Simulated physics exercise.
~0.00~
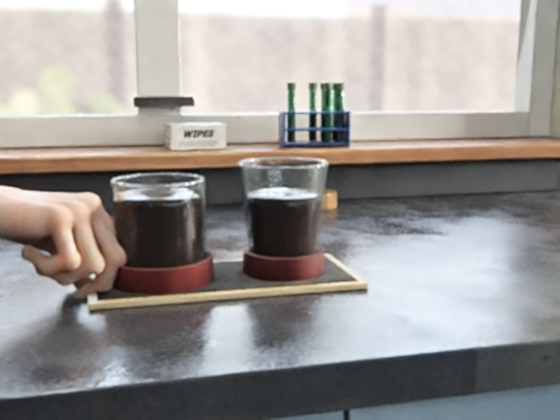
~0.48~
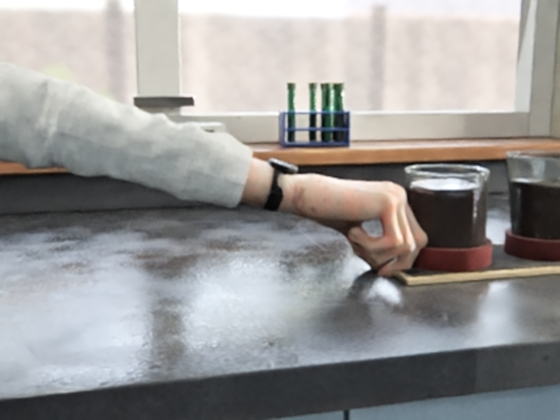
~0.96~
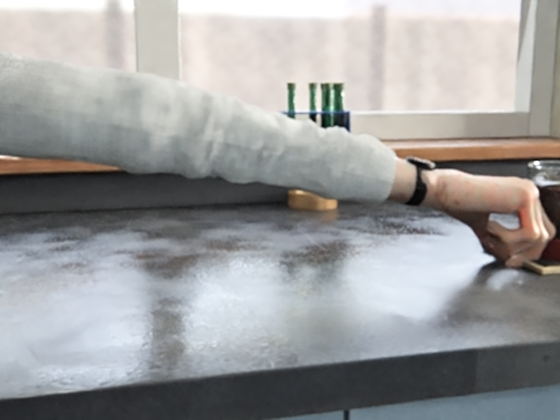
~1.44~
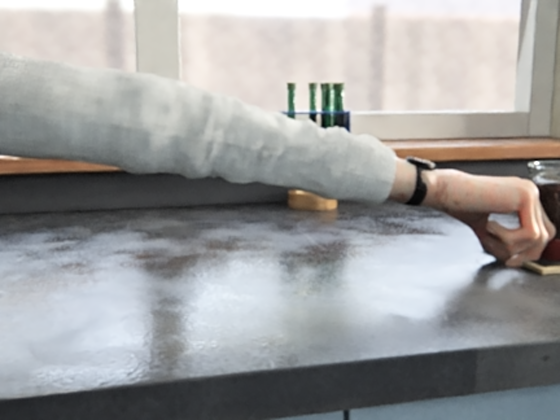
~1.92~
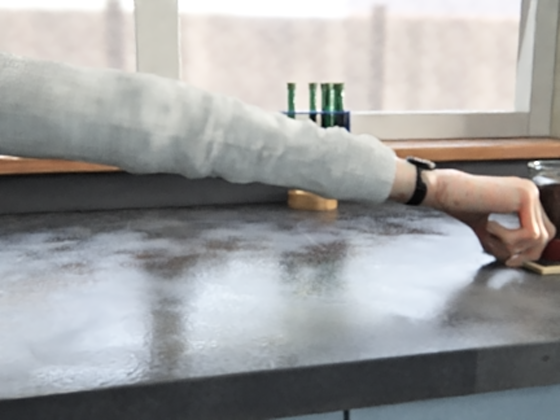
A hand slides a tray holding two dark drinks rightward until it rests mostly out of view.
